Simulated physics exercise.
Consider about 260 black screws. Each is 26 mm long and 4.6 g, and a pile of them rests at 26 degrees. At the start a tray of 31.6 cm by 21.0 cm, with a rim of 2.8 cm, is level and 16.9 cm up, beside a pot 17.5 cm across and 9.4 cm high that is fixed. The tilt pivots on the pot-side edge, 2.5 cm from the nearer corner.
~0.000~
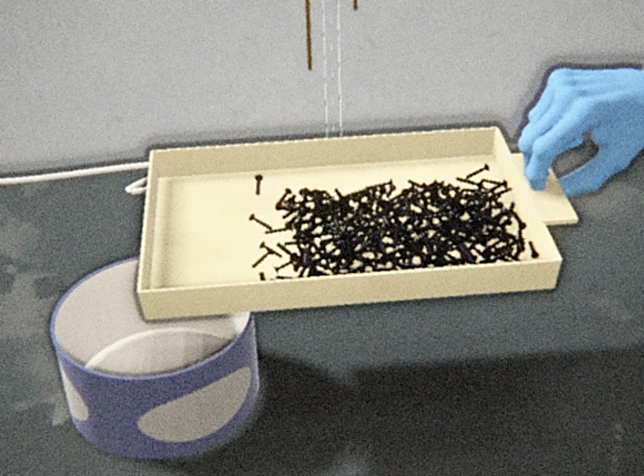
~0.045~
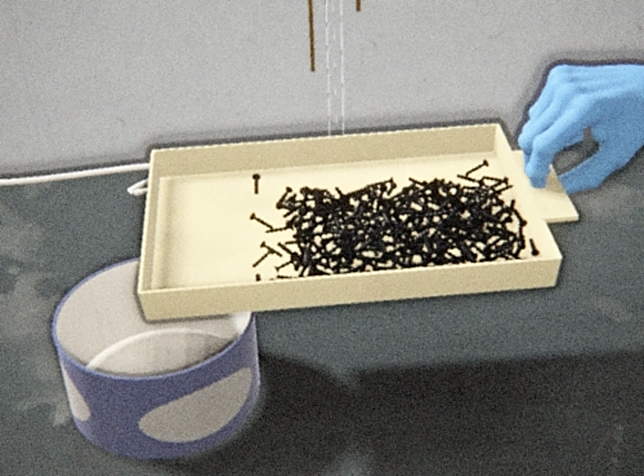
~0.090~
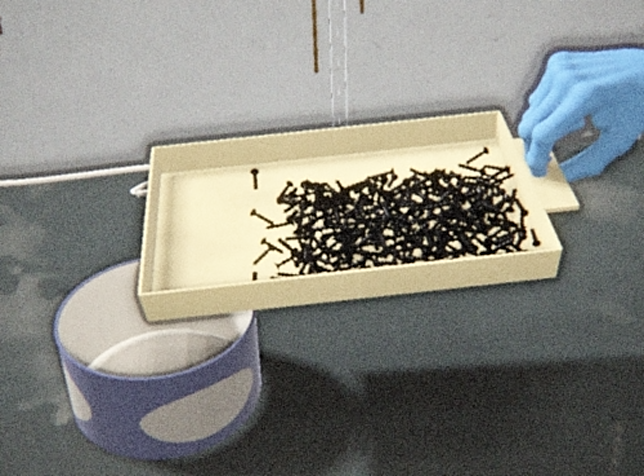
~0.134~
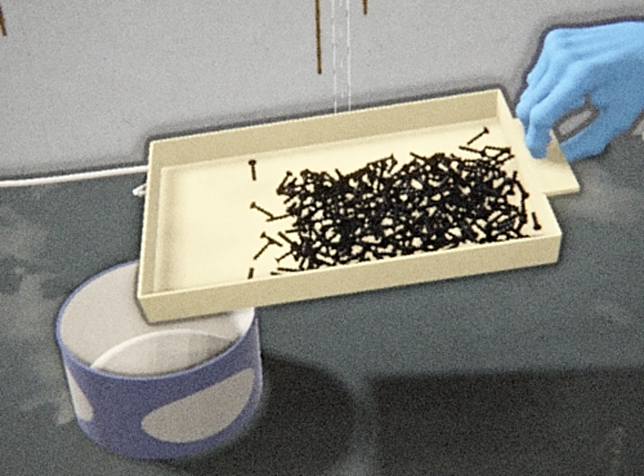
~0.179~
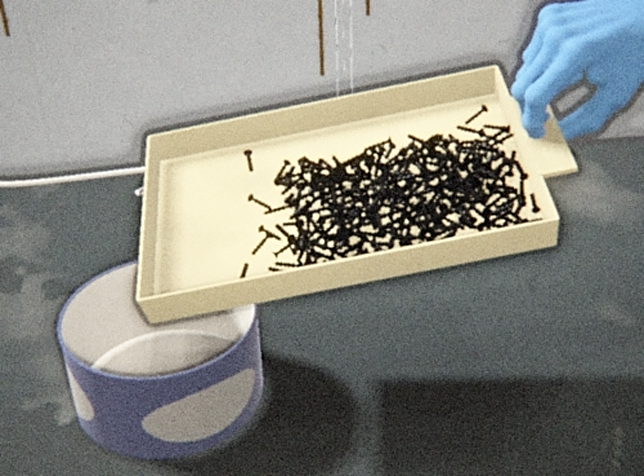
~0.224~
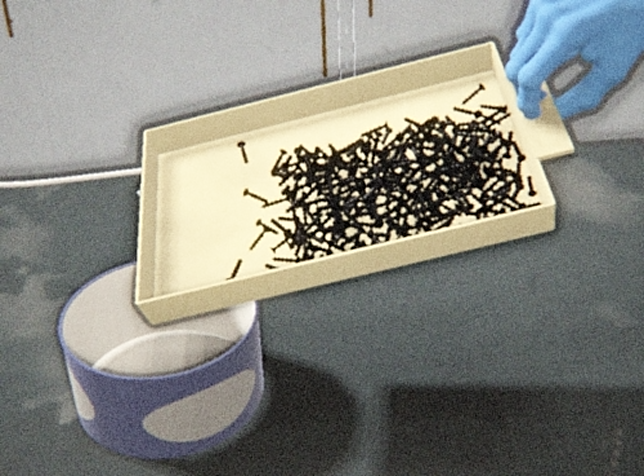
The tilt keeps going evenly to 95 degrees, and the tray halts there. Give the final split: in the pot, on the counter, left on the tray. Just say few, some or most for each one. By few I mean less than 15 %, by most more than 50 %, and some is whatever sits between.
I would say pot few, counter most, tray few.
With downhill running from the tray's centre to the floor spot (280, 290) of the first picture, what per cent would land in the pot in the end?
Roughly 0 percent of them.
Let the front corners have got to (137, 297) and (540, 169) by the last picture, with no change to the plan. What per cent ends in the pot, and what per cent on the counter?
Pot: 20, counter: 75.
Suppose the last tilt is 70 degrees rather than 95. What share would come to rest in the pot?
Around 0 per cent, then.
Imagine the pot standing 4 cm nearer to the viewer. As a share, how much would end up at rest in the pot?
Roughly 20 per cent.
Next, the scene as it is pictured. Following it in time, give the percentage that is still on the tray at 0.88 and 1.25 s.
In turn: 70, 10.
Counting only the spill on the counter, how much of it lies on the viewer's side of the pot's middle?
Share: Roughly 100 %.
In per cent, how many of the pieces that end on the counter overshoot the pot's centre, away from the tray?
Share: Around 90 %.
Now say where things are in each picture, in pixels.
The first frame shows tray tilt 0 degrees, front corners at (142, 289) and (557, 258); middle of the pieces at (402, 228); pot at (153, 312).
The second frame shows tray tilt 1 degrees, front corners at (143, 290) and (557, 256); middle of the pieces at (403, 226).
The third frame shows tray tilt 3 degrees, front corners at (143, 292) and (557, 247), lowest corner left front; middle of the pieces at (403, 219).
The fourth frame shows tray tilt 7 degrees, front corners at (142, 295) and (556, 233), lowest corner left front; middle of the pieces at (402, 207).
The fifth frame shows tray tilt 12 degrees, front corners at (141, 297) and (554, 217), lowest corner left front; middle of the pieces at (400, 194).
The sixth frame shows tray tilt 16 degrees, front corners at (140, 300) and (550, 202), lowest corner left front; middle of the pieces at (396, 182); pot at (159, 313). Its pace works out near 95 degrees a second.
After 0.62 s, tilt 54 degrees; the tray holds 100 %, the pot 0 %.
After 0.88 s, tilt 80 degrees; the tray holds 70 %, the pot 0 %.
Then, at 1.25 s, tilt 95 degrees; the tray holds 10 %, the pot 0 %.
In the end, at 2.3 s, pot 0 %, counter 95 %, tray 0 %.
